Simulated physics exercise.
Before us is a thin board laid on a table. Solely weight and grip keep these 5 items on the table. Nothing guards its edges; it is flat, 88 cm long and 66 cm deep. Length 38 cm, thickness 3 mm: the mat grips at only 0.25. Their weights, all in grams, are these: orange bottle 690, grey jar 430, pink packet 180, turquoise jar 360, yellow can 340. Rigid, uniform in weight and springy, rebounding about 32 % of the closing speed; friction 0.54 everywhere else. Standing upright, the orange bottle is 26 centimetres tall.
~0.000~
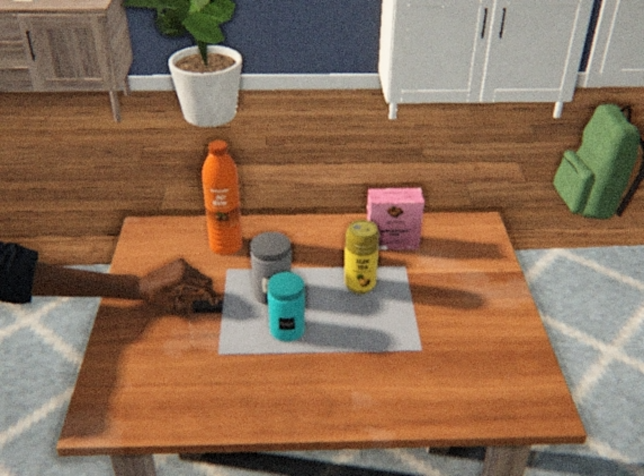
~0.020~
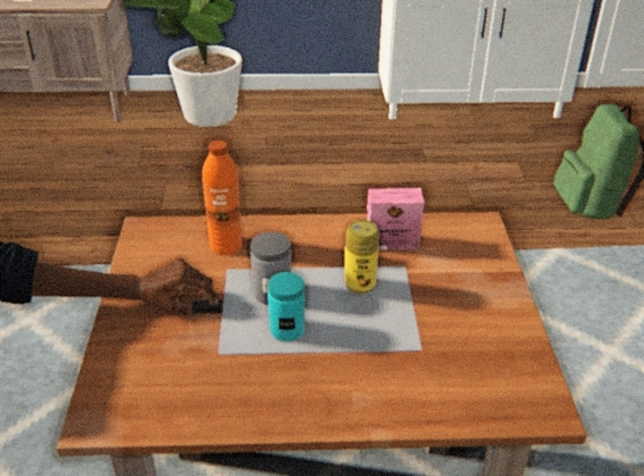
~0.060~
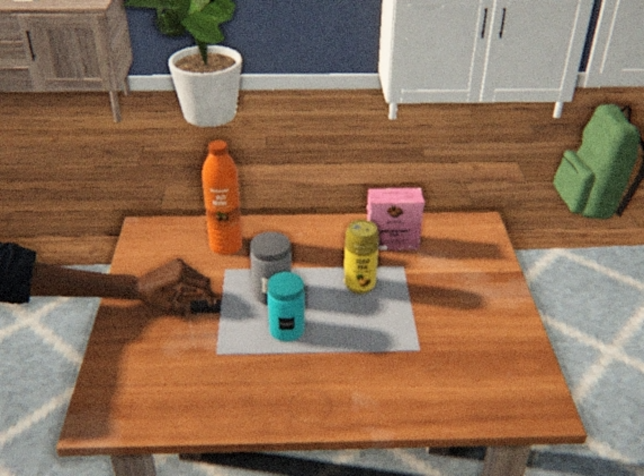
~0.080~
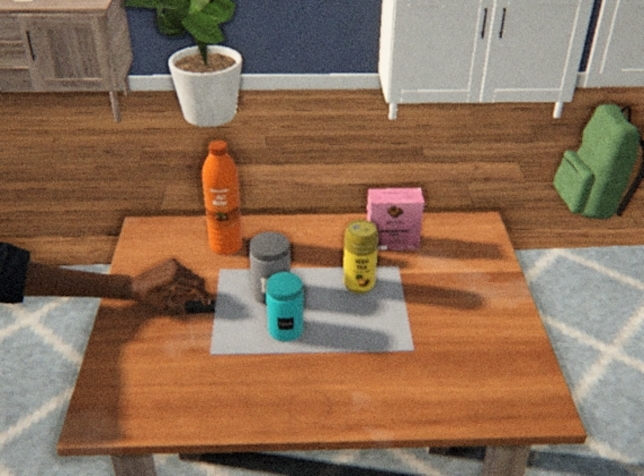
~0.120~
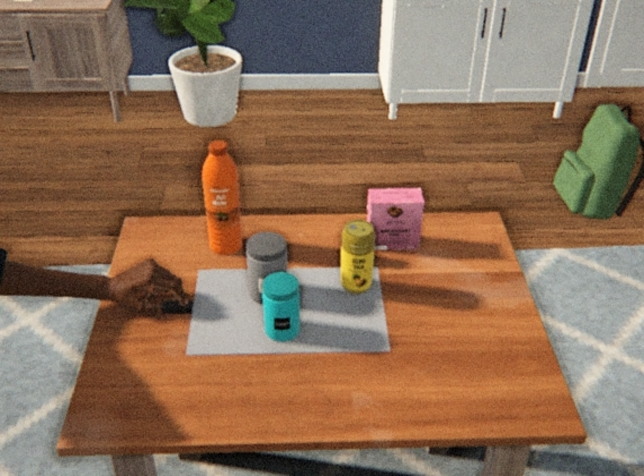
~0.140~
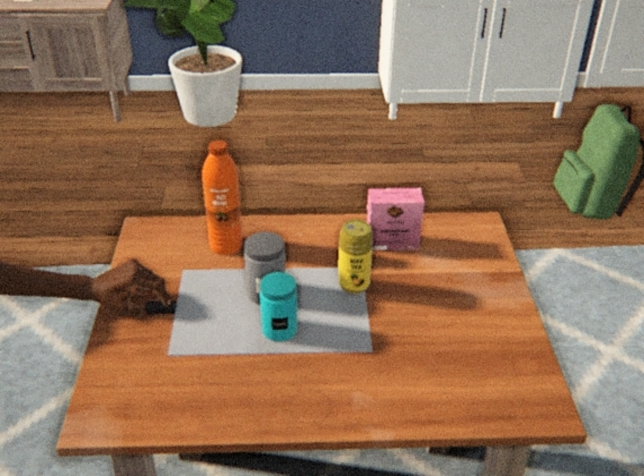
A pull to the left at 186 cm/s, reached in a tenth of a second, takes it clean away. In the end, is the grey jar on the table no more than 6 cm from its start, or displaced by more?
After all that, it is beyond the limit.
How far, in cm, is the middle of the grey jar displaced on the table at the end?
About 10 cm.
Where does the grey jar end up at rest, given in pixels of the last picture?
Somewhere around (223, 271).
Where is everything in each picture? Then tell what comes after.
In the first frame, mat out by 0 cm; grey jar (272, 268); orange bottle (222, 198).
In the second frame, mat out by 0 cm; turquoise jar (287, 307); yellow can (361, 258).
In the third frame, mat out by 0 cm; orange bottle (222, 198); pink packet (394, 220).
In the fourth frame, mat out by 1 cm; turquoise jar (285, 307); yellow can (360, 258).
In the fifth frame, mat out by 6 cm; orange bottle (222, 198); pink packet (394, 220).
In the sixth frame, mat out by 9 cm; grey jar (266, 269); turquoise jar (279, 307).
After 0.24 s, mat out by 28 cm; grey jar slid 5 cm near (247, 269); turquoise jar slid 5 cm; yellow can slid 4 cm.
After 0.44 s, mat out by 65 cm; grey jar leaning 17° near (212, 267); turquoise jar leaning 21°; yellow can leaning 3°.
After 0.64 s, mat out by 91 cm; grey jar slid 9 cm near (224, 270); turquoise jar leaning 12°; yellow can slid 3 cm.
After 1.64 s, mat out by 91 cm; grey jar slid 10 cm near (223, 271); turquoise jar leaning 3°; yellow can slid 3 cm.
At rest (2.6 s), not toppled but over 6 cm from the start, grey jar and turquoise jar; the other 3 in place, give or take 6 cm. Seen from the same camera at the end, grey jar near (223, 271).
